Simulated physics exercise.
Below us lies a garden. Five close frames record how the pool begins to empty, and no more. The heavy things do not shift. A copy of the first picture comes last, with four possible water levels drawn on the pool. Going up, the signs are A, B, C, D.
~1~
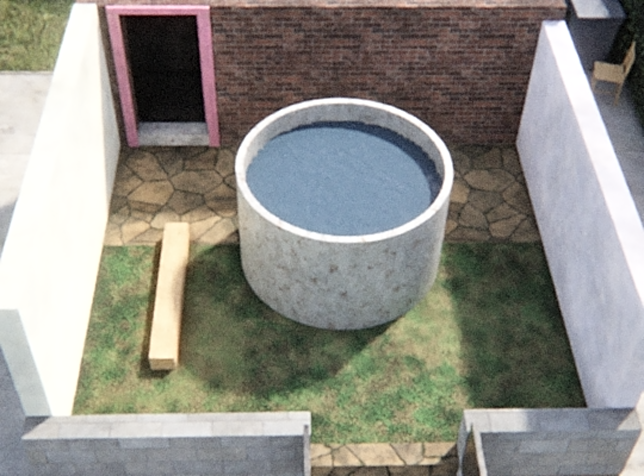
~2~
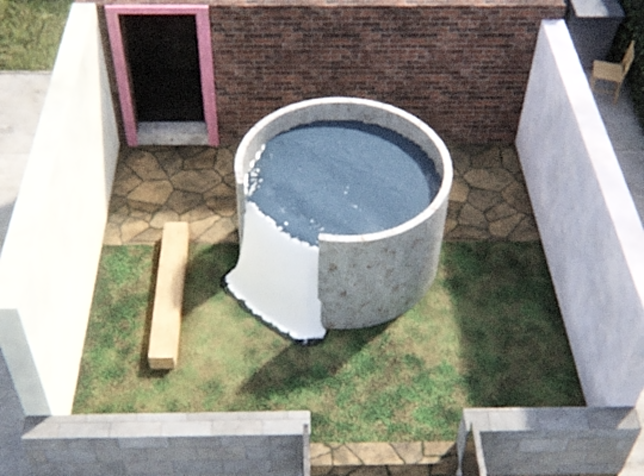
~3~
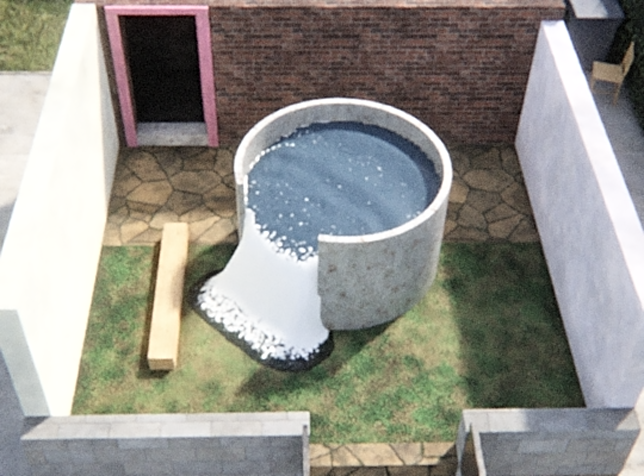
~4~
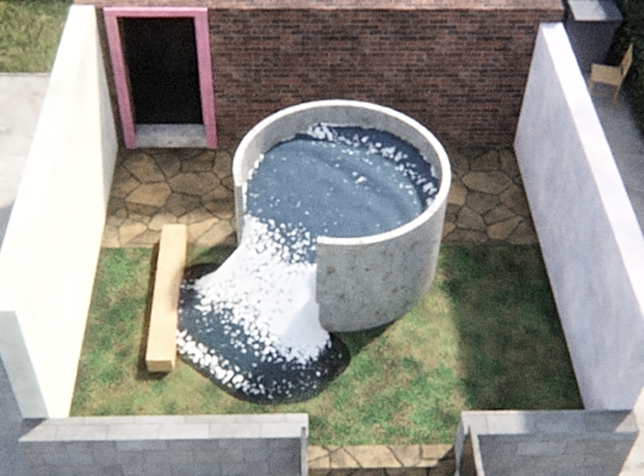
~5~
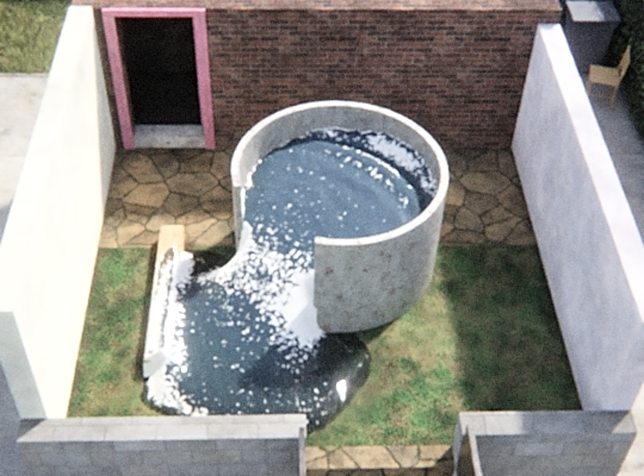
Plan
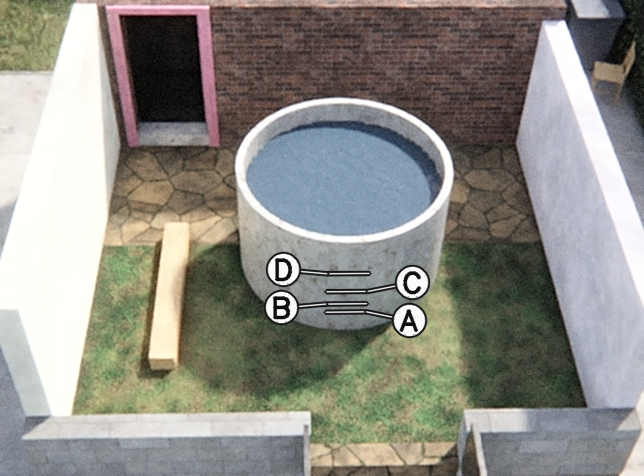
In a walled garden with a pink doorway, a round stone pool sits full of still water beside a wooden beam. Part of its front left side opens and water pours out in a white sheet onto the grass. The dark, foam-flecked puddle widens across the lawn, reaching the beam and washing over it.
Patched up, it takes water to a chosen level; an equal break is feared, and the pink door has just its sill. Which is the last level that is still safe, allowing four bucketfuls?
I would pick mark C.
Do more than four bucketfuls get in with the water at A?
No, that is safe.
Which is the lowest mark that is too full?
That is mark D.
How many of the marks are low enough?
Three of them.
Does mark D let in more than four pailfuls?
Yes, it does.
On the marked copy, A at (345, 312); B at (346, 303); C at (347, 291); D at (348, 273); from the bottom up A, B, C, D.
If A is chosen, nothing gets over.
If B is chosen, nothing gets over.
If C is chosen, a bucket or two gets in.
If D is chosen, about 11 bucketfuls get in.
